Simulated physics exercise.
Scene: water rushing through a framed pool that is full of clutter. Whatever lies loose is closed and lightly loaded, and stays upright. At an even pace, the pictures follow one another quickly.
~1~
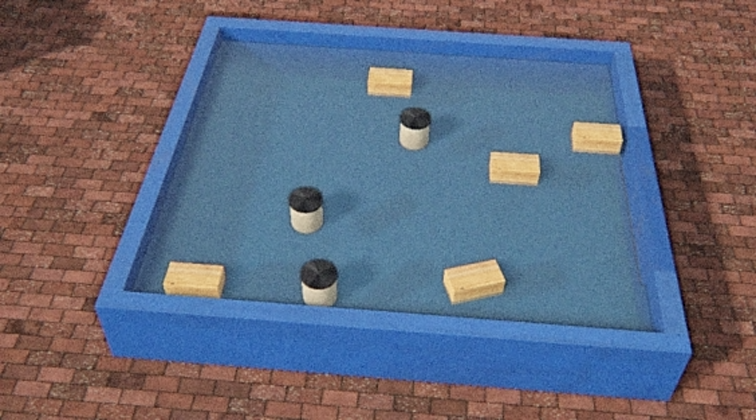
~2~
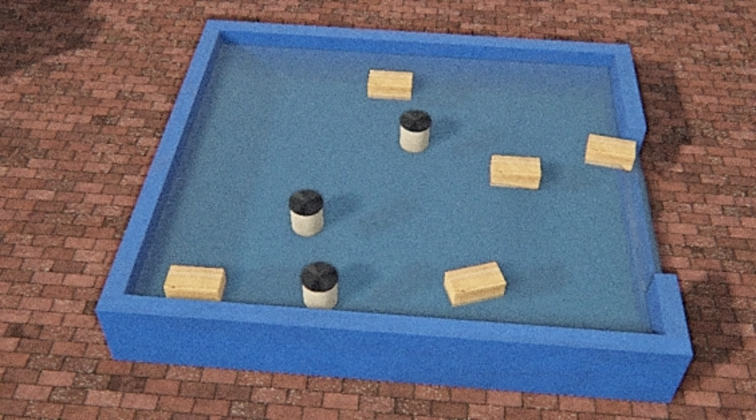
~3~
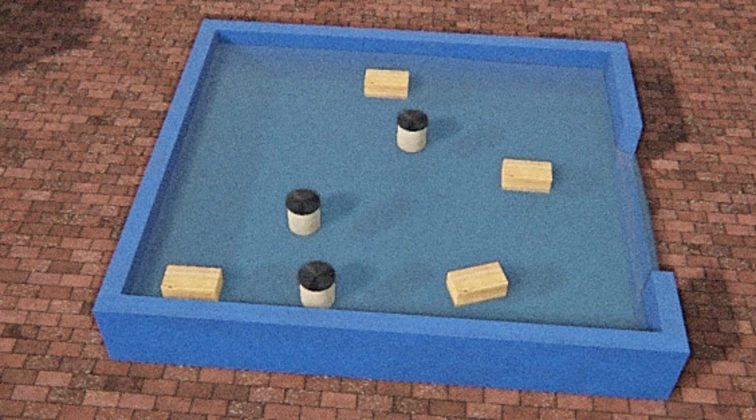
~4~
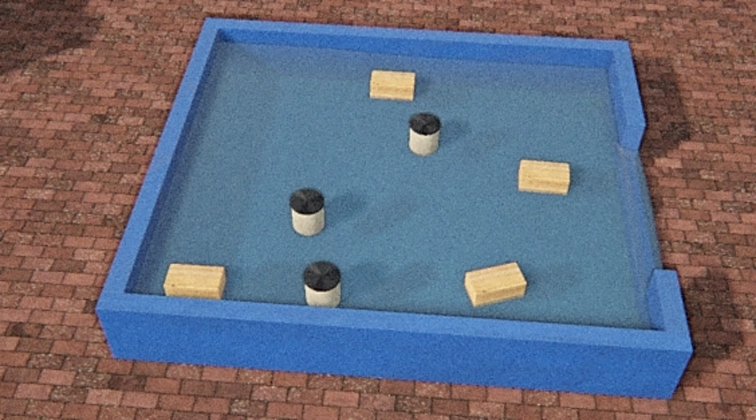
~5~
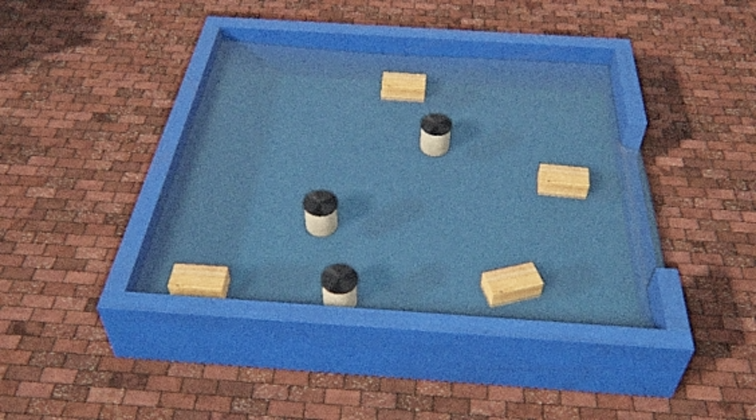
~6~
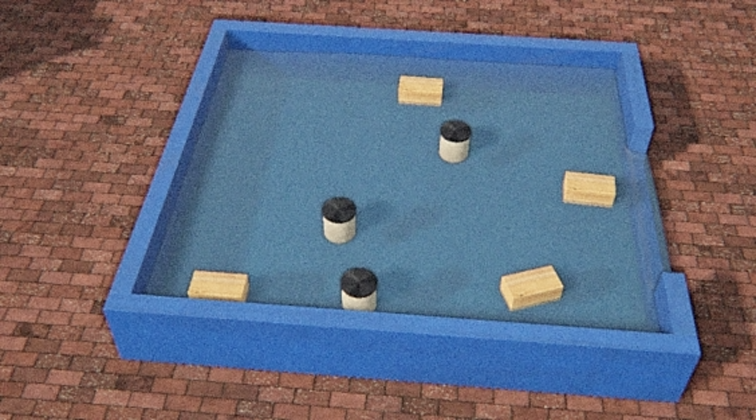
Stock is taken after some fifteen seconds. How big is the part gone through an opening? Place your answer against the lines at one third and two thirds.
It sits between the two lines.
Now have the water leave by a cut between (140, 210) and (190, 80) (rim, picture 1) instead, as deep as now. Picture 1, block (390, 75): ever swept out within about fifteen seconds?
Answer: Out.
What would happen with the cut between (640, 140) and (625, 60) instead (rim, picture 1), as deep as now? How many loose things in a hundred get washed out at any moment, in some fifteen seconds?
I'd say around 50 percent.
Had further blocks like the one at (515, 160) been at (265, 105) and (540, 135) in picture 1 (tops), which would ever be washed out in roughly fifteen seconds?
In that order: Still in, gone.
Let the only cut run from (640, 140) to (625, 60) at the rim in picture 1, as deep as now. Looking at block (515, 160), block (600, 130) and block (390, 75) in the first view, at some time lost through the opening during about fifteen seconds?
Per item as listed - swept away, swept away, swept away.
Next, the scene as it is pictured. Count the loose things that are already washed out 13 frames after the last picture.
The number comes out at 3.
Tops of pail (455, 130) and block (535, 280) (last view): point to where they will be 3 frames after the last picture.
Estimated positions: (485, 137) and (572, 280), approximately.
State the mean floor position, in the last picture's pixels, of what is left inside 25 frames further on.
Mean floor position: Approx. (462, 257) px, last view.
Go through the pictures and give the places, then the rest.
A block at (516, 162), afloat; a block at (475, 275) floats; 0 of 8 have shifted, in the first picture.
A block at (516, 165) floats; a block at (476, 278) floats; 1 of 8 have shifted, in the second picture.
A block at (528, 169) floats, close to its start; a block at (478, 278) floats, close to its start; 2 of 8 have shifted, in the third picture.
A block at (545, 170), afloat, close to its start; a block at (496, 278) floats, close to its start; 4 of 8 have shifted, in the fourth picture.
A block at (565, 175) floats, a stride from its start; a block at (513, 278) floats, close to its start; 7 of 8 have shifted, in the fifth picture.
A block at (591, 183), afloat, a stride from its start; a block at (533, 282) floats, close to its start; 8 of 8 have shifted, in the sixth picture.
A moment on, 2 of 8 are out; 6 afloat.
Next, 3 of 8 are out; 5 afloat.
Later, 3 of 8 are out; 5 afloat.
In the end, 3 of 8 are out; 5 afloat.
